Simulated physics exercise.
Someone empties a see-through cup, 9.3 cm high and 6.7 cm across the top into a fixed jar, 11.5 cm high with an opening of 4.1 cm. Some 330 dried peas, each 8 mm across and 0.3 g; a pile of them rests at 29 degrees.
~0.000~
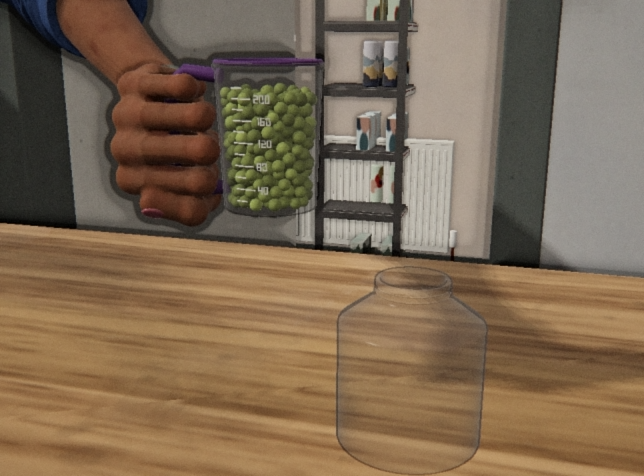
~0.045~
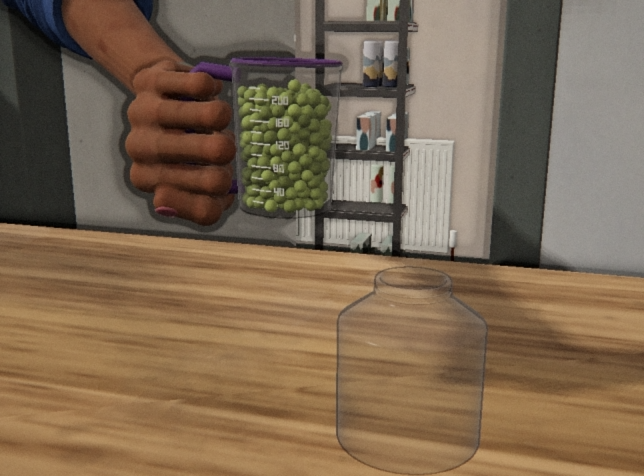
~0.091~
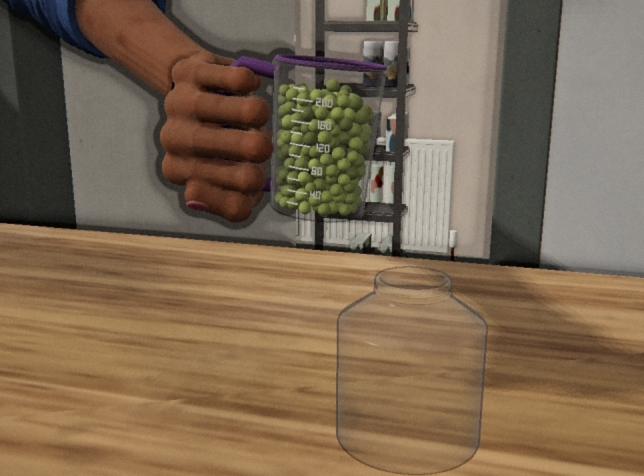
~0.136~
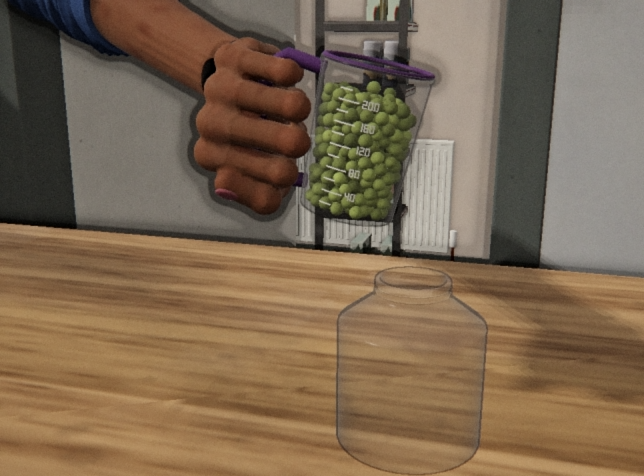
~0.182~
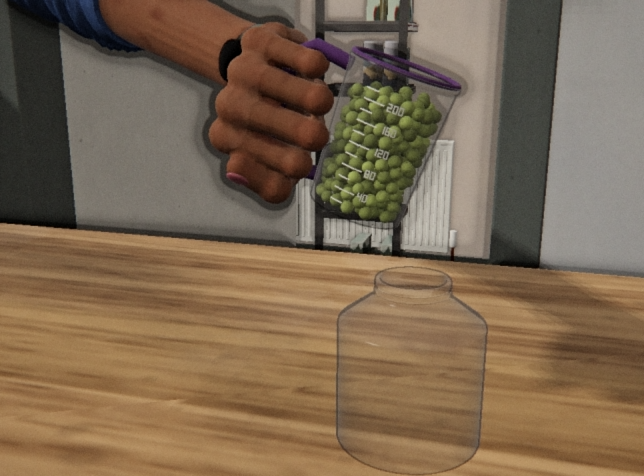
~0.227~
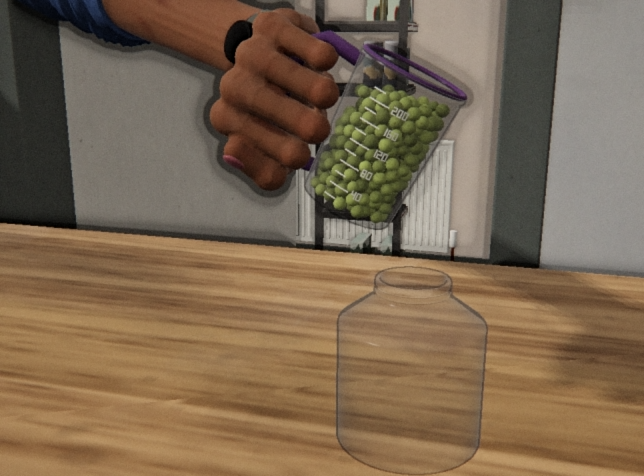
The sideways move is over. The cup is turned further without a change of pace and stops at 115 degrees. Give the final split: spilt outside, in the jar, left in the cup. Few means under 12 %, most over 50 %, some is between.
Spilt: The larger part, jar: Very few, still above: Very few.
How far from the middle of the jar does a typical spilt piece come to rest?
Some 18 cm.
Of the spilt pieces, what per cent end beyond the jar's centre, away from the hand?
Roughly 100 per cent.
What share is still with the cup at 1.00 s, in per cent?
About 35 per cent.
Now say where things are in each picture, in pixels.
Cup at (270, 135), tilt 0 degrees, lip at (319, 63), moved 0.0 cm; middle of the pieces at (274, 142); jar at (410, 359), in the first frame.
Cup at (286, 136), tilt 1 degrees, lip at (338, 64), moved 1.1 cm; middle of the pieces at (290, 143), in the second frame.
Cup at (324, 138), tilt 5 degrees, lip at (384, 69), moved 3.7 cm; middle of the pieces at (327, 145), in the third frame.
Cup at (362, 139), tilt 12 degrees, lip at (432, 78), moved 6.2 cm; middle of the pieces at (364, 146), in the fourth frame.
Cup at (380, 140), tilt 19 degrees, lip at (459, 88), moved 7.3 cm; middle of the pieces at (381, 147), in the fifth frame.
Cup at (380, 140), tilt 26 degrees, lip at (464, 98), moved 7.3 cm; middle of the pieces at (380, 147); jar at (410, 359). The cup's pace is about 155 degrees a second, in the sixth frame.
After 0.51 s, tilt 71 degrees; the cup holds 100 %, the jar 0 %.
Then, at 0.69 s, tilt 99 degrees; the cup holds 95 %, the jar 0 %.
After 1.00 s, tilt 115 degrees; the cup holds 35 %, the jar 0 %.
By 2.2 s all is still; spilt 100 %, jar 0 %, still above 0 %.
